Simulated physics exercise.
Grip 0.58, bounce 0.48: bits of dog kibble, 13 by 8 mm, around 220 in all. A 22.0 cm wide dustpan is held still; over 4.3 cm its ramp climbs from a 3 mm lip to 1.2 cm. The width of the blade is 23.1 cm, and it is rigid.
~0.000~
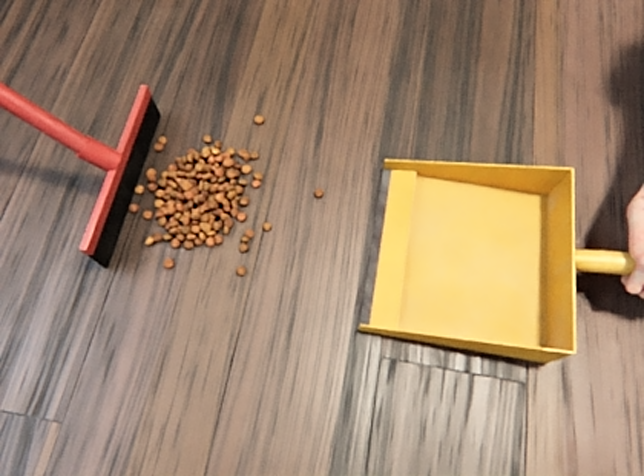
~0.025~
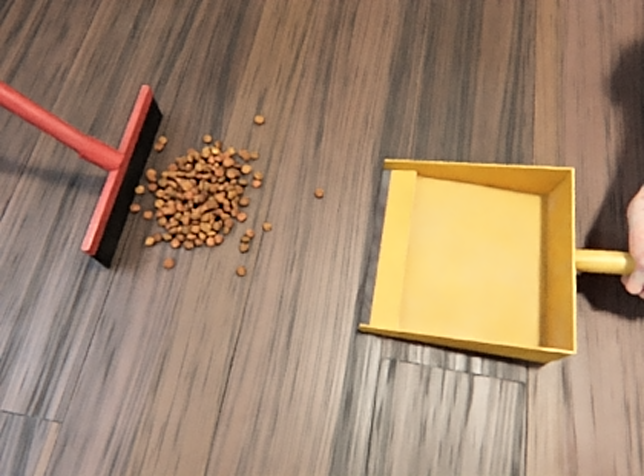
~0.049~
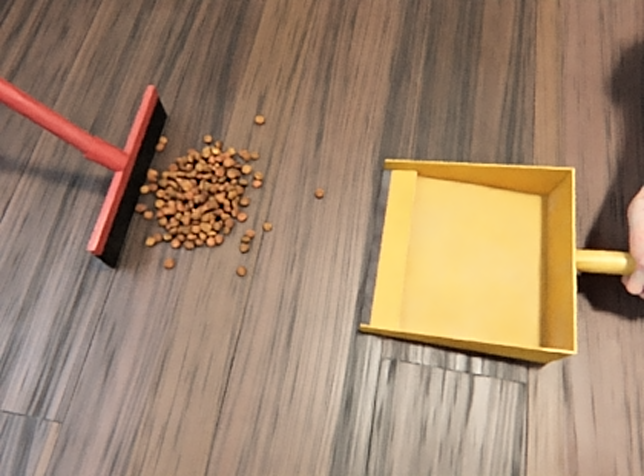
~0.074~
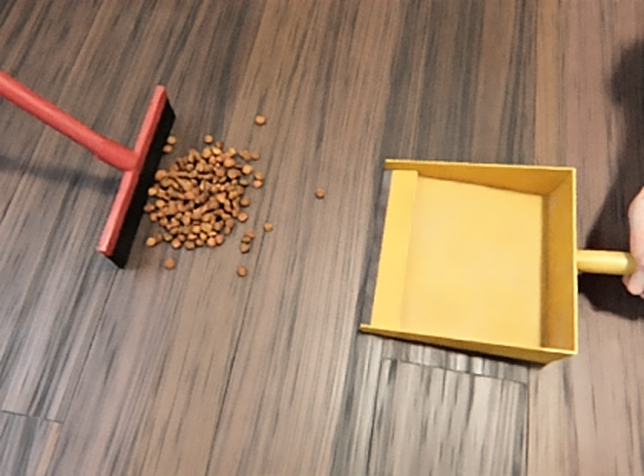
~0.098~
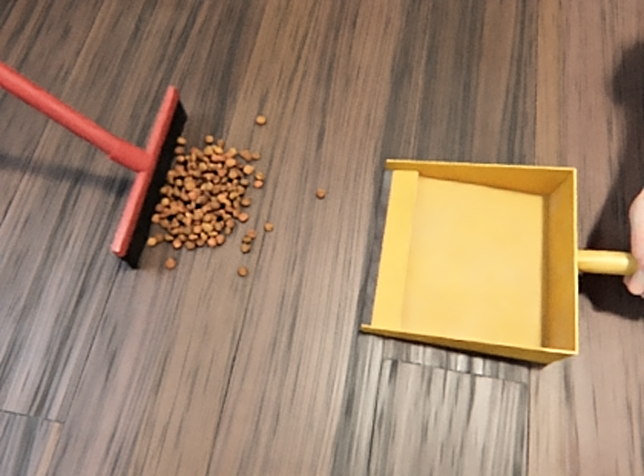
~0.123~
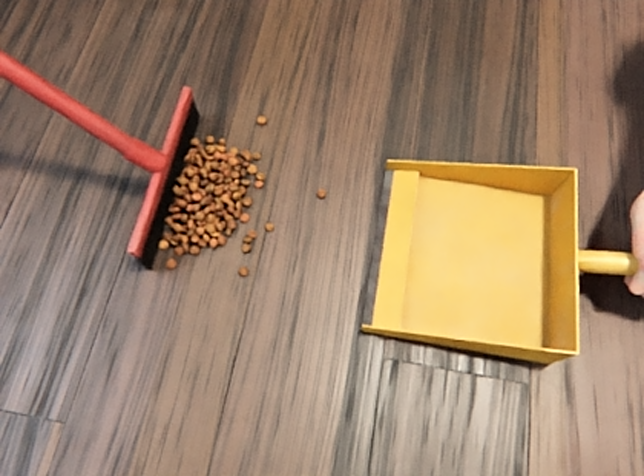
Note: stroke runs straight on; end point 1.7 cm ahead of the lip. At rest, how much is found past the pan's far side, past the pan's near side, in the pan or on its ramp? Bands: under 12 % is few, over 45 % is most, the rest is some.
Far side: Some; near side: Few; pan: Most.
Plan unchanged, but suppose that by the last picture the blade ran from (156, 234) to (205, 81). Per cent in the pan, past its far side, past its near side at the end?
You'd see pan at 20, far at 45 and near at 0.
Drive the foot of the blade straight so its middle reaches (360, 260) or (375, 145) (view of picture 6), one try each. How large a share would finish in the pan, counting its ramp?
Roughly 60 % and 25 %.
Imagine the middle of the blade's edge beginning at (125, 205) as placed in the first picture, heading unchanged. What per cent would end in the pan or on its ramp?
Estimate: ~ 65 %.
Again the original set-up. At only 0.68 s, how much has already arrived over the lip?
55 % so far.
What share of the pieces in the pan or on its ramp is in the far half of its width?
Estimate: Close to 80 %.
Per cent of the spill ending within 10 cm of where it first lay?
0 %.
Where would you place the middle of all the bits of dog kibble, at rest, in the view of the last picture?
When it all comes to rest, the middle is near (398, 206).
After 0.31 s, middle of the blade 14 cm from the lip; 0 % over the lip, far side 10 %, near side 0 %.
Then, at 0.43 s, middle of the blade 6 cm from the lip; 0 % over the lip, far side 20 %, near side 0 %.
After 0.68 s, middle of the blade 2 cm from the lip; 55 % over the lip, far side 20 %, near side 0 %.
In the end, at 1.3 s, far side 20 %, near side 0 %, pan 55 %, in front of the lip or behind the blade 25 %.
